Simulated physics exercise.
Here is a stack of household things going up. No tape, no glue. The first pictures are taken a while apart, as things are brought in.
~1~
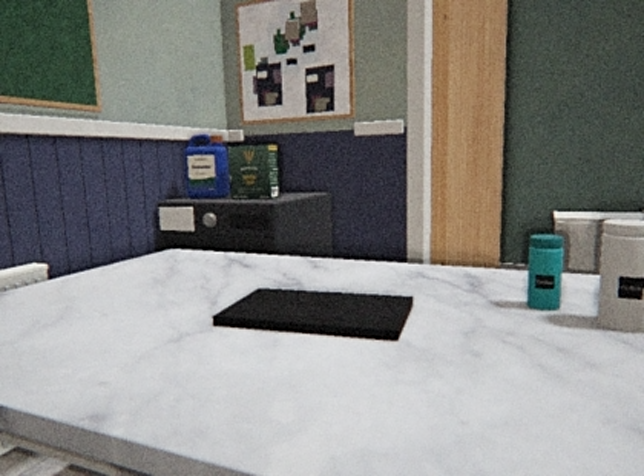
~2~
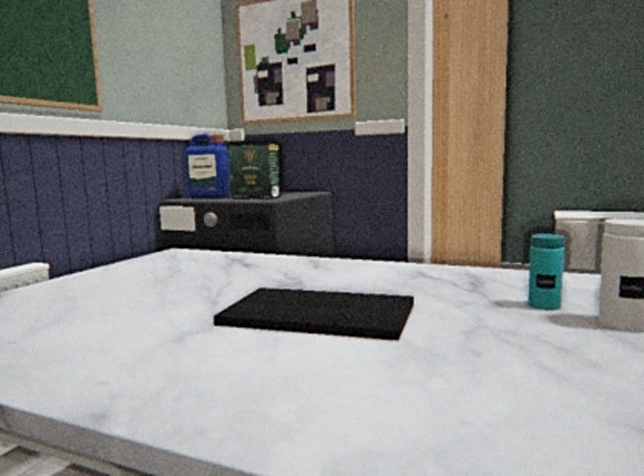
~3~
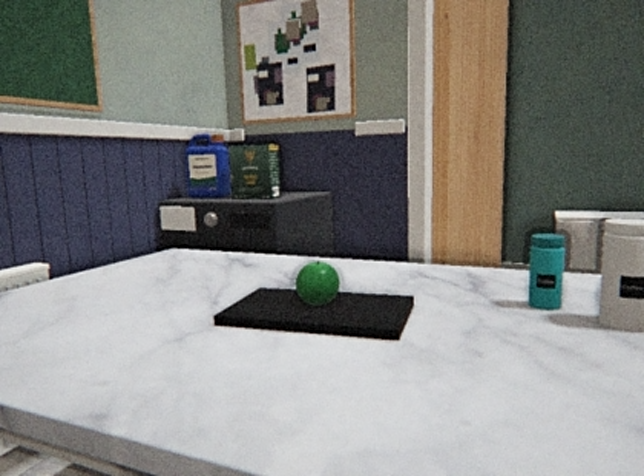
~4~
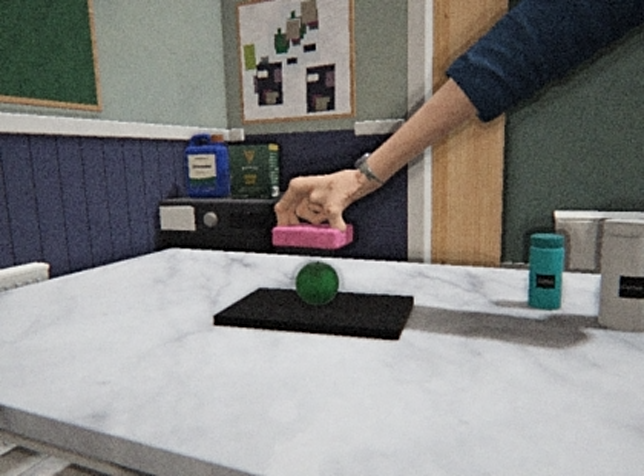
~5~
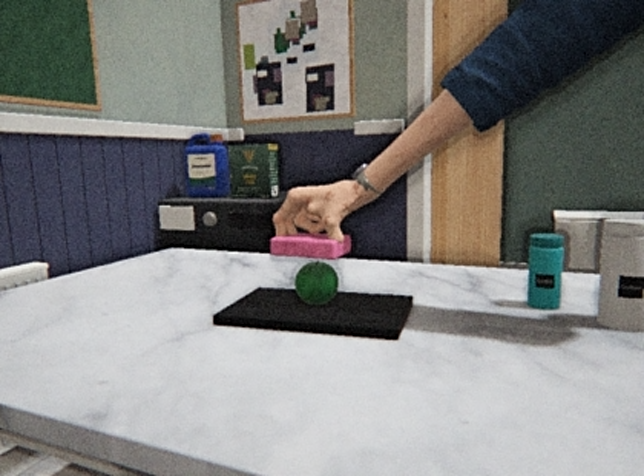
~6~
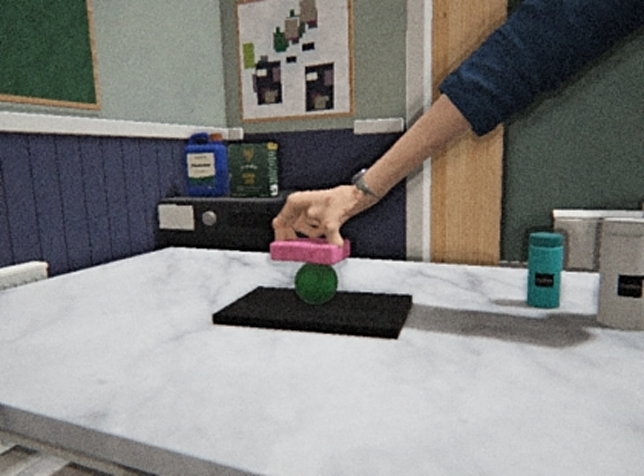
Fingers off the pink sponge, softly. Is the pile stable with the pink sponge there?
Here the pile gives way.
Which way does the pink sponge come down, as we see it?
It goes to the left.
Then, 0.60 s later than the last frame, pink sponge now fallen.
Then, 1.00 s later than the last frame, things are still on the move.
When it is over, fallen, pink sponge; the other 4 as before. End places, in pixels of the last picture, pink sponge near (227, 291). The pile loses its balance.
